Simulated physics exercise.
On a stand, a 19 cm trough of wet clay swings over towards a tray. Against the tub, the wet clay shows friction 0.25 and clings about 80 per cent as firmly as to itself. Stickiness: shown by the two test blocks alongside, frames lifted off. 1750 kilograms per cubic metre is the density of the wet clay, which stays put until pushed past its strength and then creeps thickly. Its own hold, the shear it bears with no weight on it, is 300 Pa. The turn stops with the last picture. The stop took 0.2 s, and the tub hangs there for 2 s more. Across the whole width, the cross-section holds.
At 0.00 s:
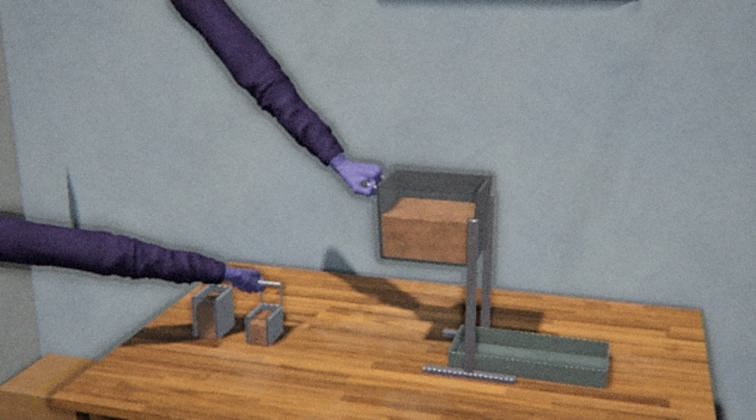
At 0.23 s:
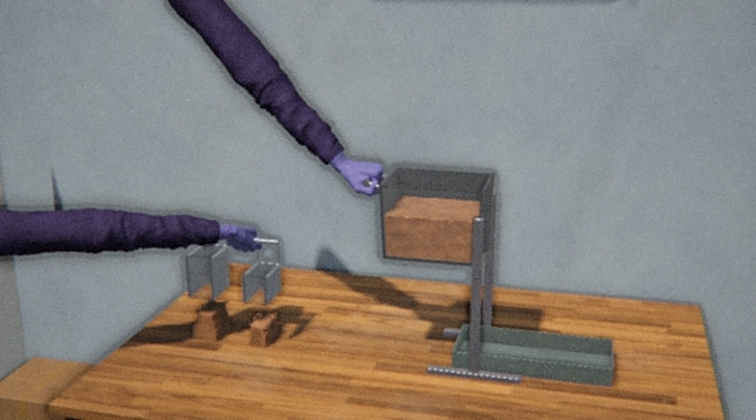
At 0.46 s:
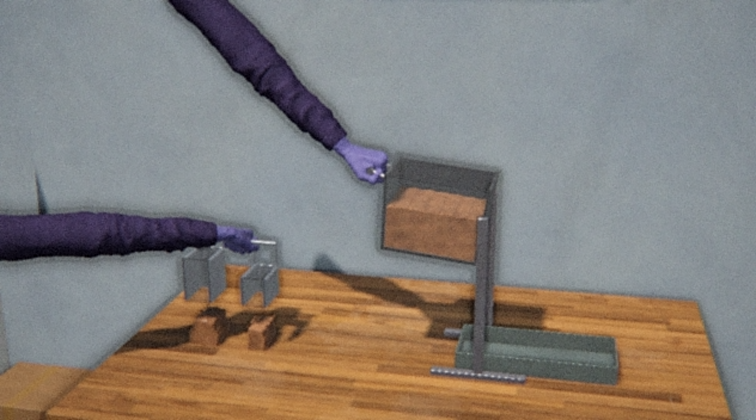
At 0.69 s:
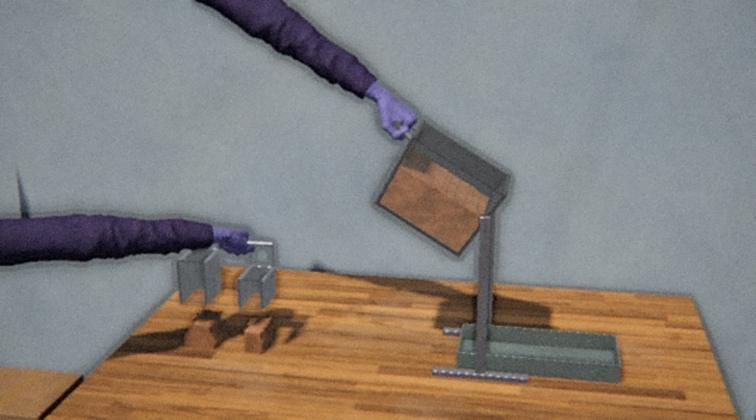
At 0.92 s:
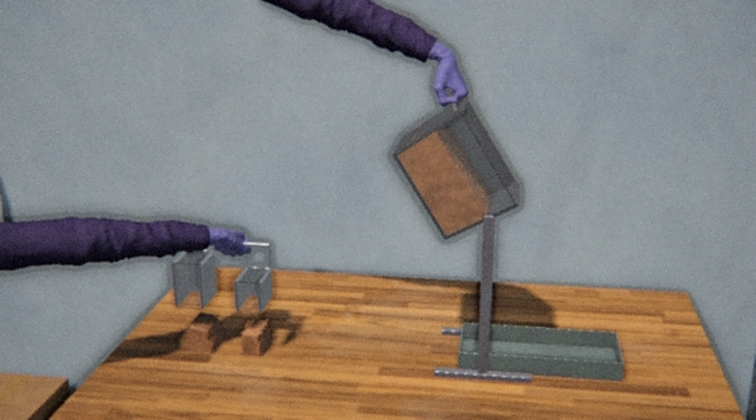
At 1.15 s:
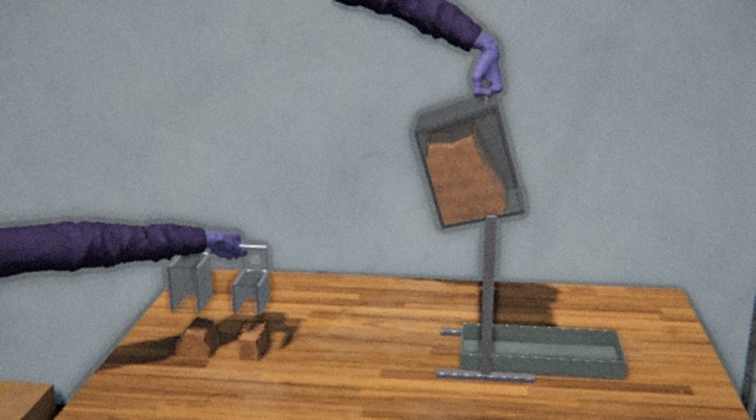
A purple-sleeved arm swung a clear-sided tub of brown clay steeply over to the right above an empty tray, after another arm at left lifted small metal casings off two brown blocks, which slumped slightly.
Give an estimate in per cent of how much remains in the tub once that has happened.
89 %.
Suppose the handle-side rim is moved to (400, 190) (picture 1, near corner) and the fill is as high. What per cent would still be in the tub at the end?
The tub would end up holding some 100 % of it.
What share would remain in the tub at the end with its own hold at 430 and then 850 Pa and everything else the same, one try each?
In turn about 100 %, 100 %.
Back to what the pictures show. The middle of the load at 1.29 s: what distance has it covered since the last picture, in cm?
Roughly 3 cm.
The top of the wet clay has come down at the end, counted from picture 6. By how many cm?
Roughly 5 cm.
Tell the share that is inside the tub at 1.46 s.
Around 95 per cent.
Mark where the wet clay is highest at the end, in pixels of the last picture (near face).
(456, 161).
After 1.29 s, the tub is at 74 degrees and holds 100 %.
After 1.46 s, the tub is at 74 degrees and holds 95 %.
After 1.63 s, the tub is at 74 degrees and holds 92 %.
After 1.80 s, the tub is at 74 degrees and holds 91 %.
After 3.15 s, at the end, the tub is at 74 degrees and holds 89 %.
